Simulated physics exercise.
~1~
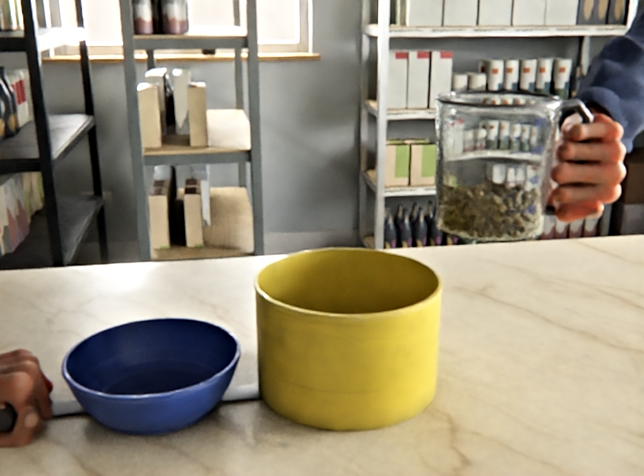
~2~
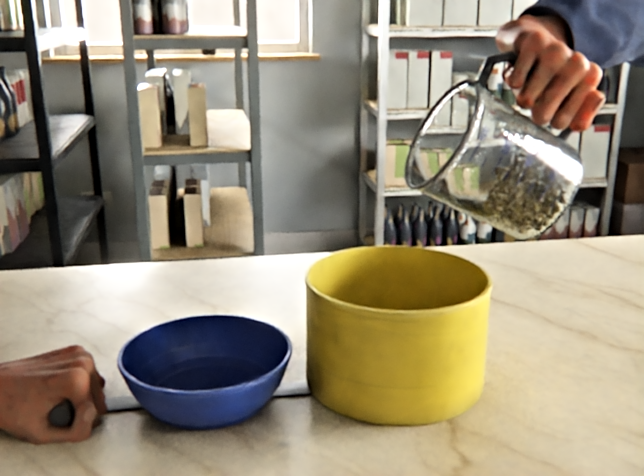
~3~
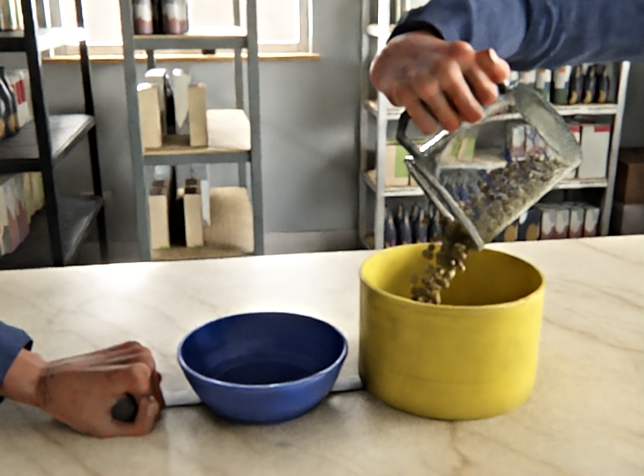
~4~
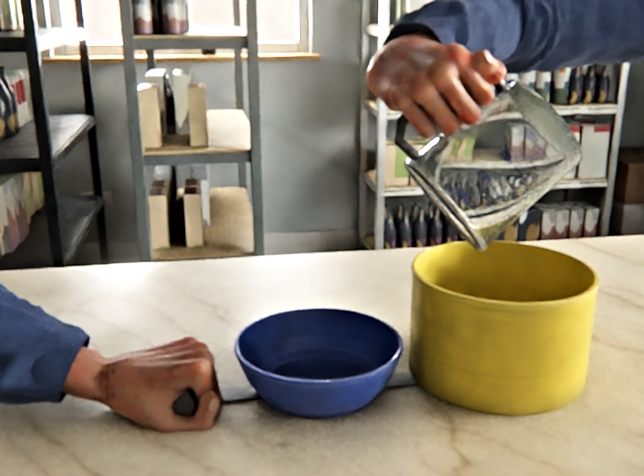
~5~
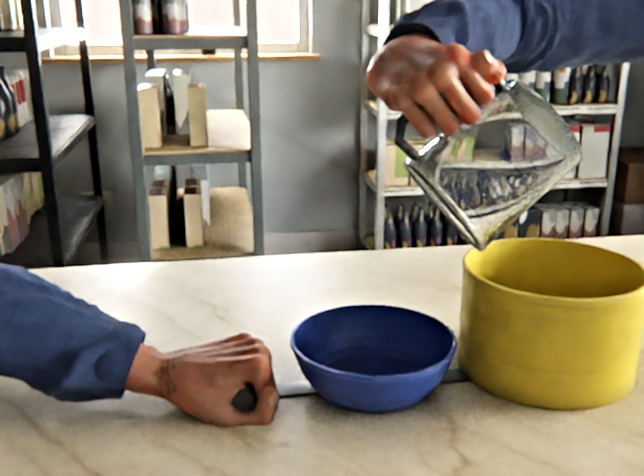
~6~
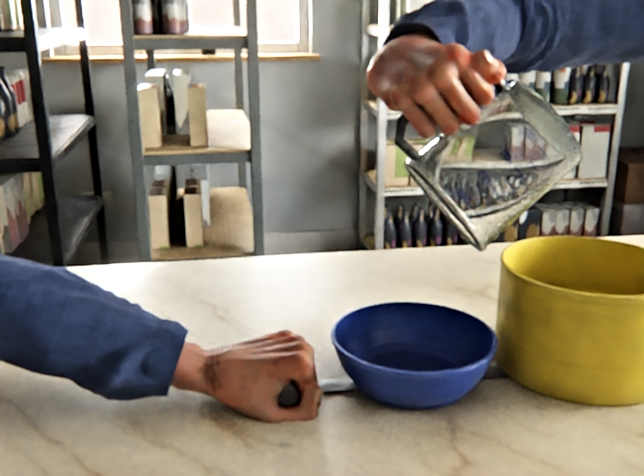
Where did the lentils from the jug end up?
They went into the yellow pot, with none landing in the blue bowl or out on the counter.
